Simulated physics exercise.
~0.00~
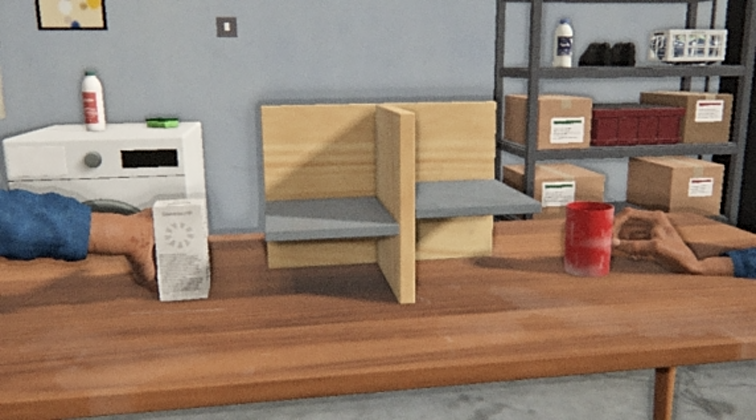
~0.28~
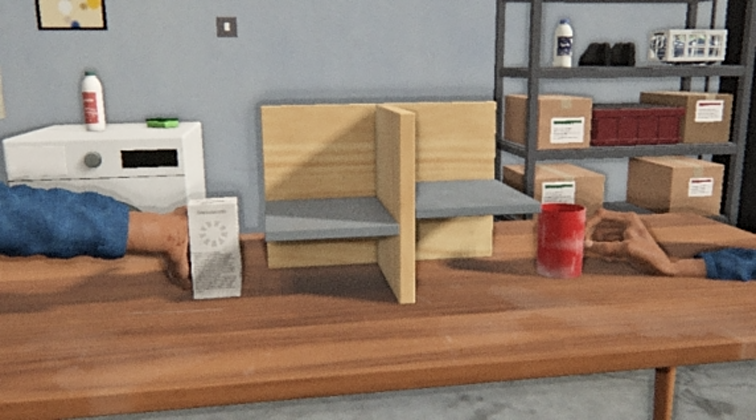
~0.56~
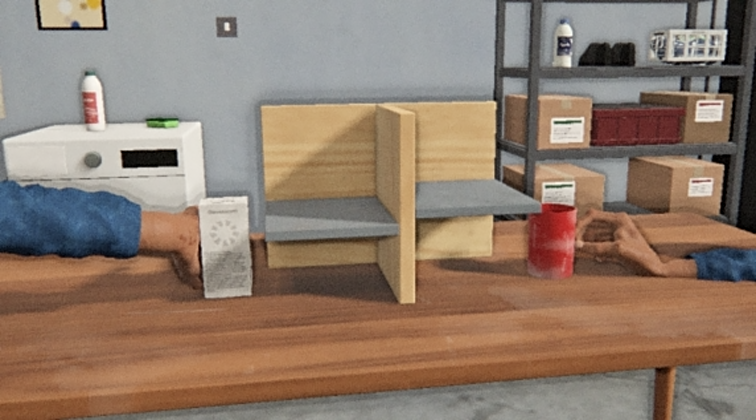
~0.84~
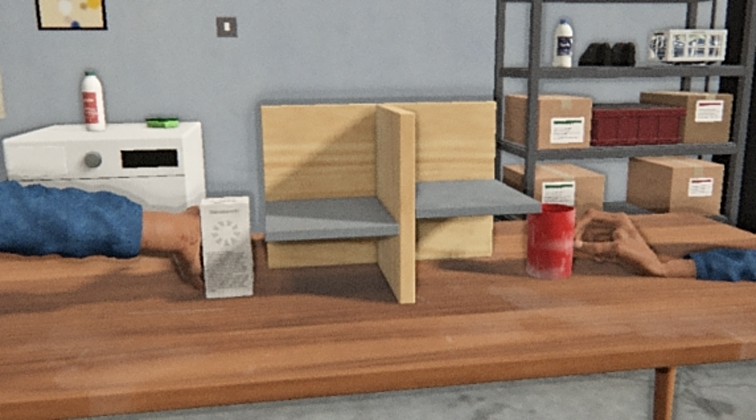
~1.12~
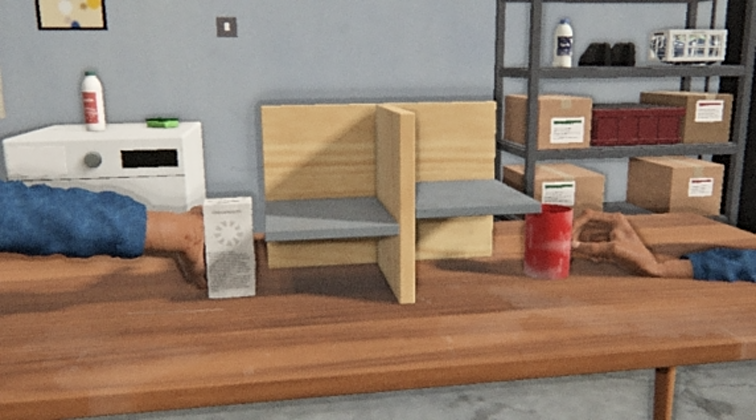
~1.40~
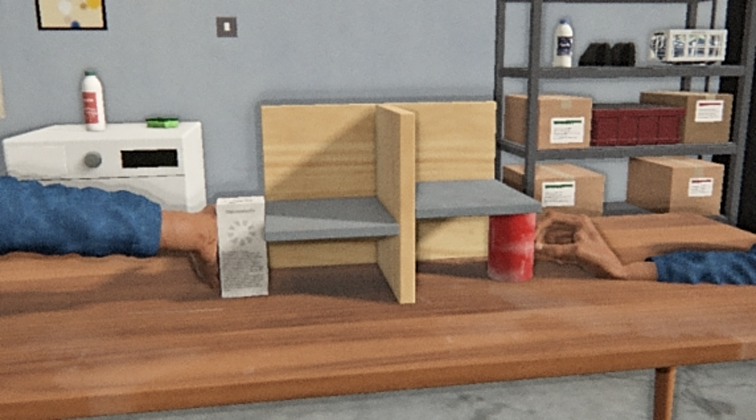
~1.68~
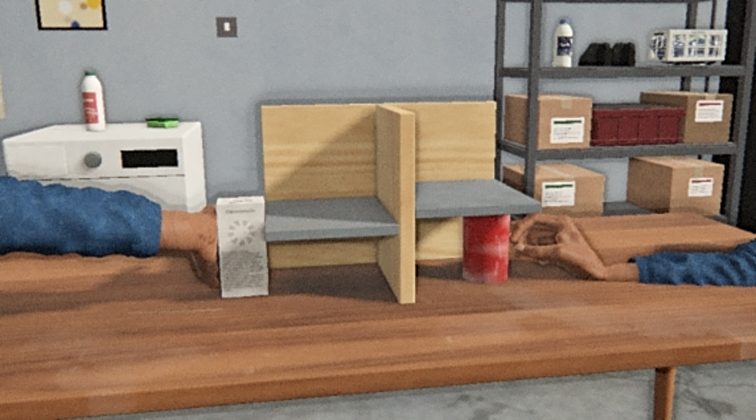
On a wooden table, hands pushing a white carton that stops at a grey shelf's edge and a red beaker that slides under.
